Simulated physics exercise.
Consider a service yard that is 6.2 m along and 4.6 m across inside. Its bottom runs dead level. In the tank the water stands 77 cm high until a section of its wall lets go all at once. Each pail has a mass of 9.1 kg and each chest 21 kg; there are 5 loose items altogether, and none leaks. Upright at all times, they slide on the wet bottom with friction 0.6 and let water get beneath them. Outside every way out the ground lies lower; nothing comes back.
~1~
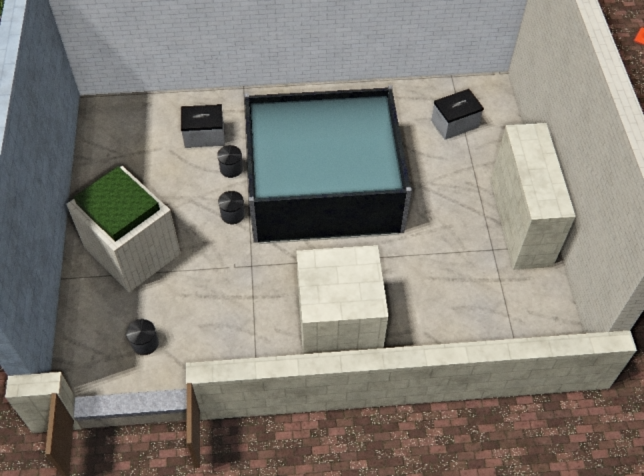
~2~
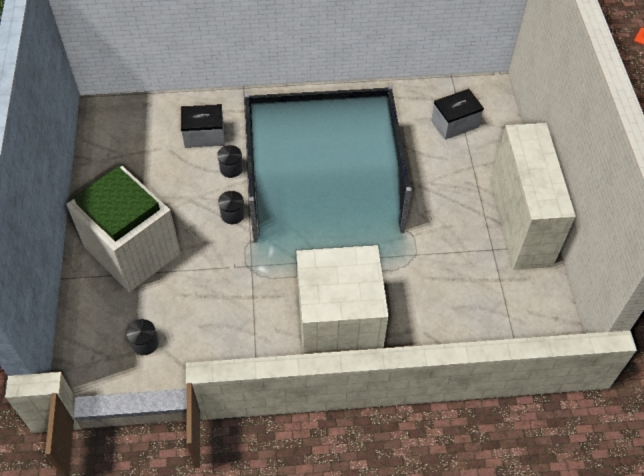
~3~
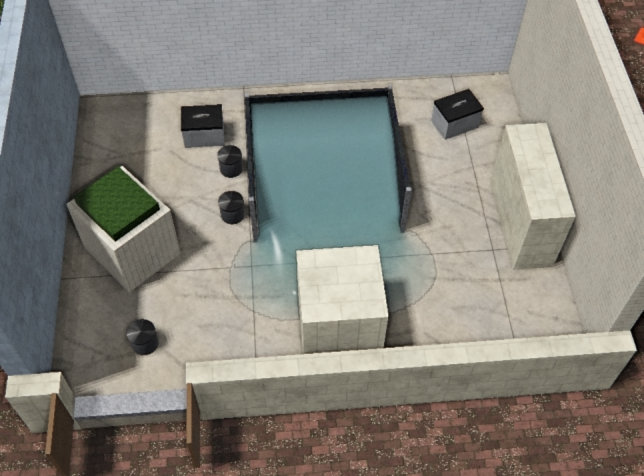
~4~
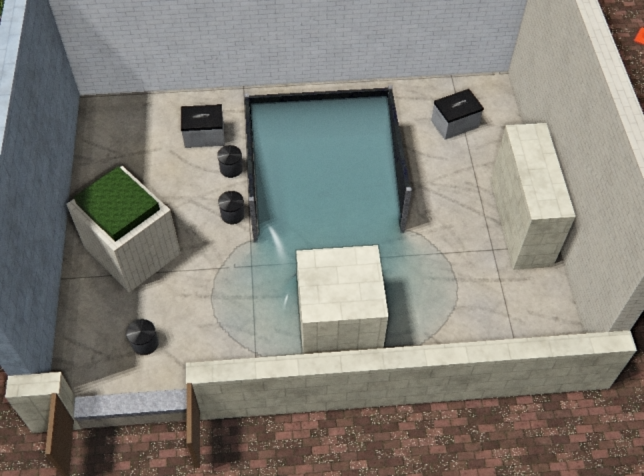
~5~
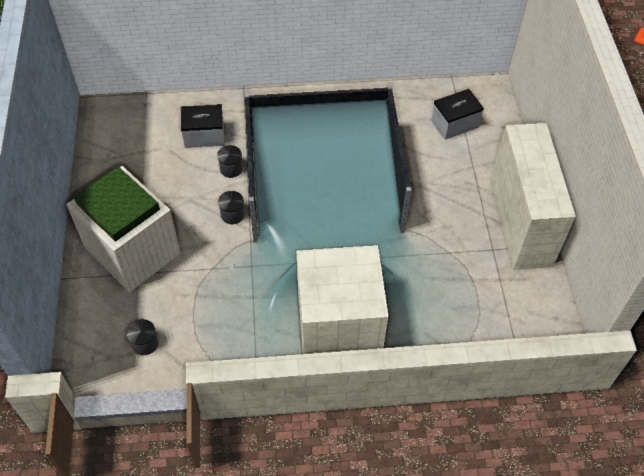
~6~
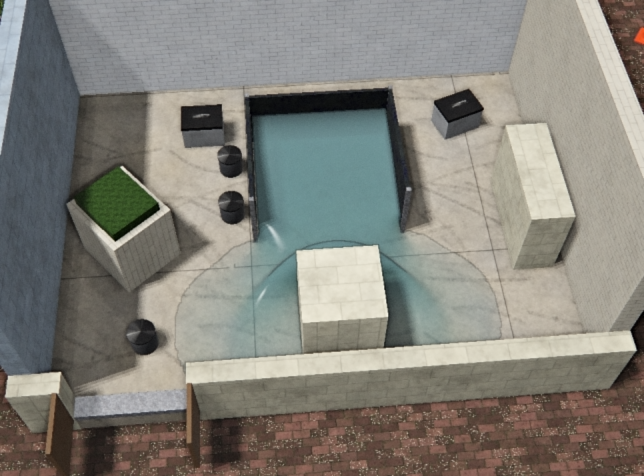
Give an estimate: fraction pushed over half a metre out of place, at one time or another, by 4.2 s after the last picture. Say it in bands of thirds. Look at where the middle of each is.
It will be a small part, under one third.
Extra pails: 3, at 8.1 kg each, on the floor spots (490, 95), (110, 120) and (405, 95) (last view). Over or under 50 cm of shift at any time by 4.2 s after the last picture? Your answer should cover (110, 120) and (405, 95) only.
Within it, Within it.
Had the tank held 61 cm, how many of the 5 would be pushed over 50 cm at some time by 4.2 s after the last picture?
Count under that change: 1.
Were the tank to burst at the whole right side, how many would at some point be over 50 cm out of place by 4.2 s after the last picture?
Then the count would be 2.
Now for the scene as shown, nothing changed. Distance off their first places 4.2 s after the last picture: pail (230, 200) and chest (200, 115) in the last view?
0 cm, then 0 cm.
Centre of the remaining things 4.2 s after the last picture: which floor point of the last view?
I'd put it close to (282, 159) in the last view.
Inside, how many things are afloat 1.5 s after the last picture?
1 of them.
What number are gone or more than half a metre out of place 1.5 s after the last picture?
By my tally, 1.
Then, 0.4 s after the last picture 0 of 5 are over 50 cm from their spots; 0 afloat.
Then, 1.5 s after the last picture 1 of 5 are over 50 cm from their spots; 1 afloat.
Then, 2.8 s after the last picture 1 of 5 are over 50 cm from their spots; 0 afloat.
Then, 4.2 s after the last picture 1 of 5 are over 50 cm from their spots, and 1 have been at some point; 0 afloat.
